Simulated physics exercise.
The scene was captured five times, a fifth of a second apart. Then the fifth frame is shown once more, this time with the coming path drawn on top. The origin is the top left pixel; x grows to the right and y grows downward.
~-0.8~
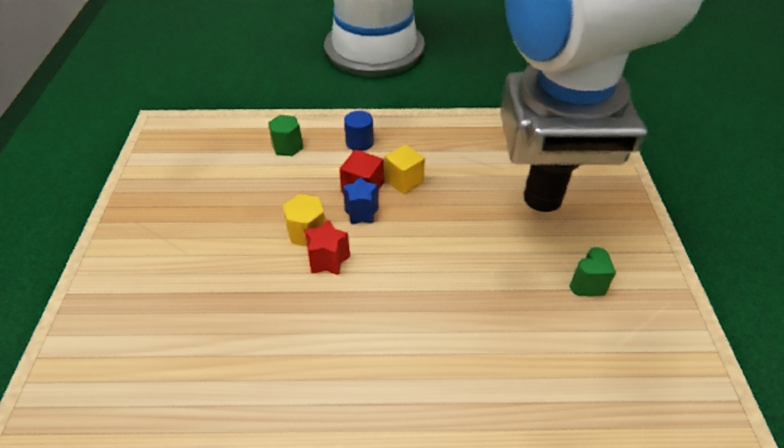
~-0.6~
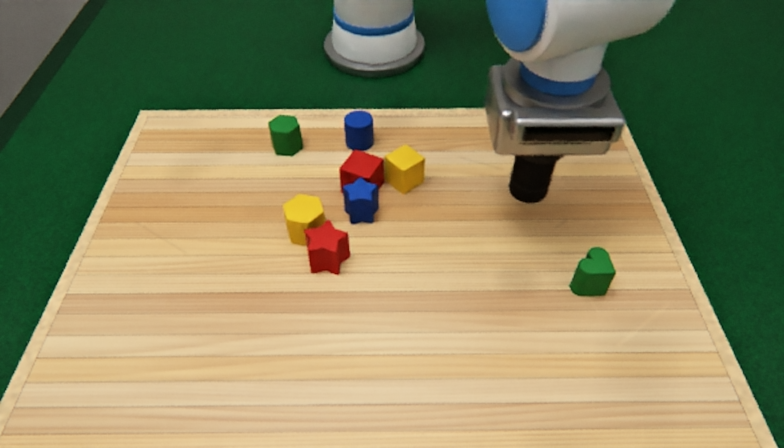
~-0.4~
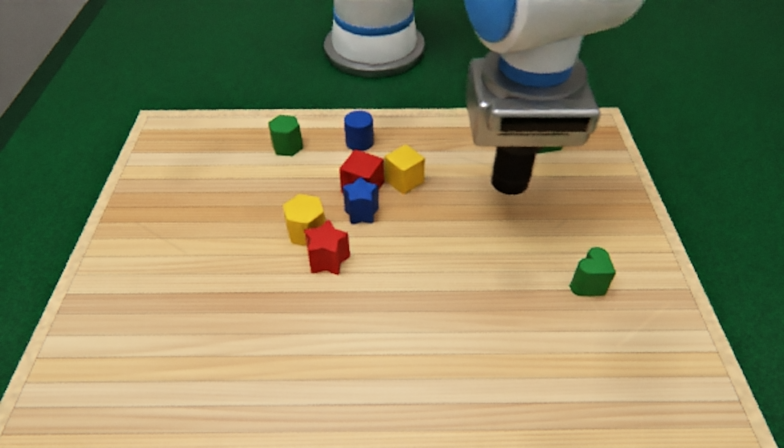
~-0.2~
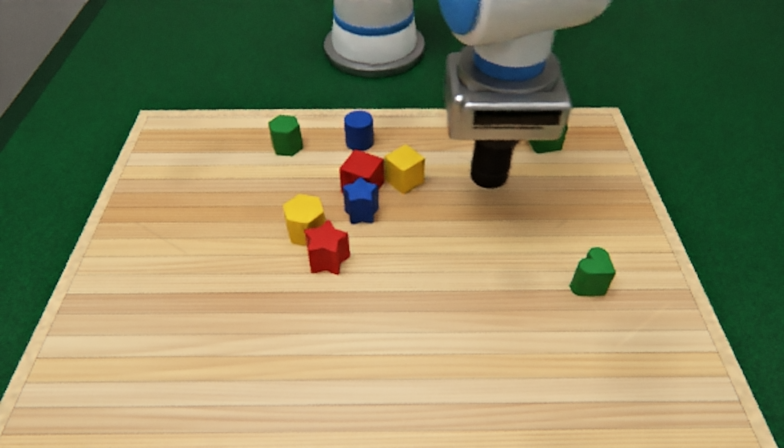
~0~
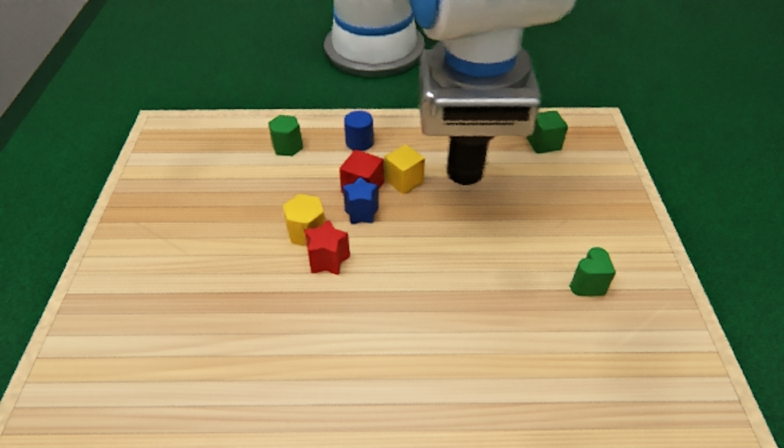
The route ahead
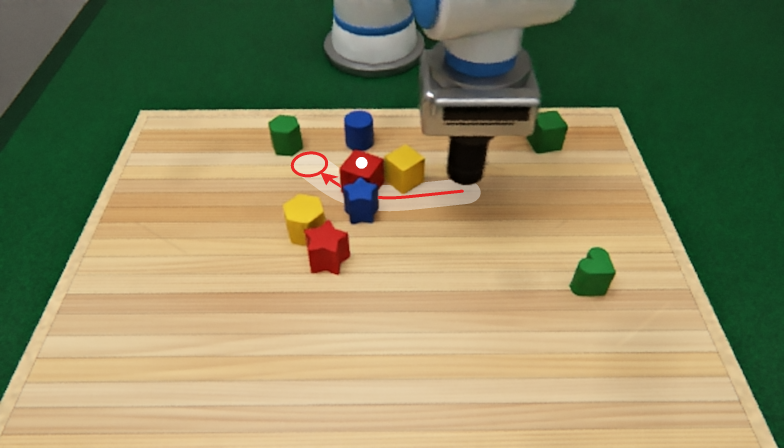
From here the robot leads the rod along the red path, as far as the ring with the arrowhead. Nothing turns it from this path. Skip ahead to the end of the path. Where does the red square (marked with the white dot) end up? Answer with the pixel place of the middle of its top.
It should be at (283, 127) by then.
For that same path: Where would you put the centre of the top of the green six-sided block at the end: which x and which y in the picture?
The middle of the upper face of the green six-sided block will lie at about (267, 112) in the picture.
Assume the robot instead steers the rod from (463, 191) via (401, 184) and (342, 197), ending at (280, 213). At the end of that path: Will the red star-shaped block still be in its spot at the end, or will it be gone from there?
The red star-shaped block will stay where it stands.
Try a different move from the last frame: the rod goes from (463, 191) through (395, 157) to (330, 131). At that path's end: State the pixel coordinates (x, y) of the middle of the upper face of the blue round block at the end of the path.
At pixel (303, 98).
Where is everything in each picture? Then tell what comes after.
The first picture shows lower end of the rod at (542, 199), tops of blocks, green six-sided block at (284, 123), blue star-shaped block at (360, 189), red square at (362, 163), yellow square at (405, 157).
The second picture shows rod at (527, 191), blocks as before.
The third picture shows rod at (510, 183), blocks as before.
The fourth picture shows rod at (489, 177), blocks as before.
The fifth picture shows rod at (465, 173), green six-sided block at (284, 123), blue star-shaped block at (360, 189), red square at (362, 163), yellow square at (405, 157).
The drawn path runs from (463, 191) by way of (405, 197) and (349, 190) to (310, 164); the dot is on the red square.
The first path, step by step. One third of the way, rod at (404, 179); yellow square at (394, 152), turned 20° clockwise.
Two thirds of the way, rod at (347, 172); blue star-shaped block at (348, 192), turned 20° anticlockwise; red square at (322, 150), turned 25° clockwise; yellow square at (392, 150), turned 35° clockwise.
At the end, rod at (307, 146); green six-sided block at (267, 112); blue star-shaped block at (348, 192), turned 20° anticlockwise; red square at (283, 127), turned 15° clockwise; yellow square at (392, 150), turned 35° clockwise.
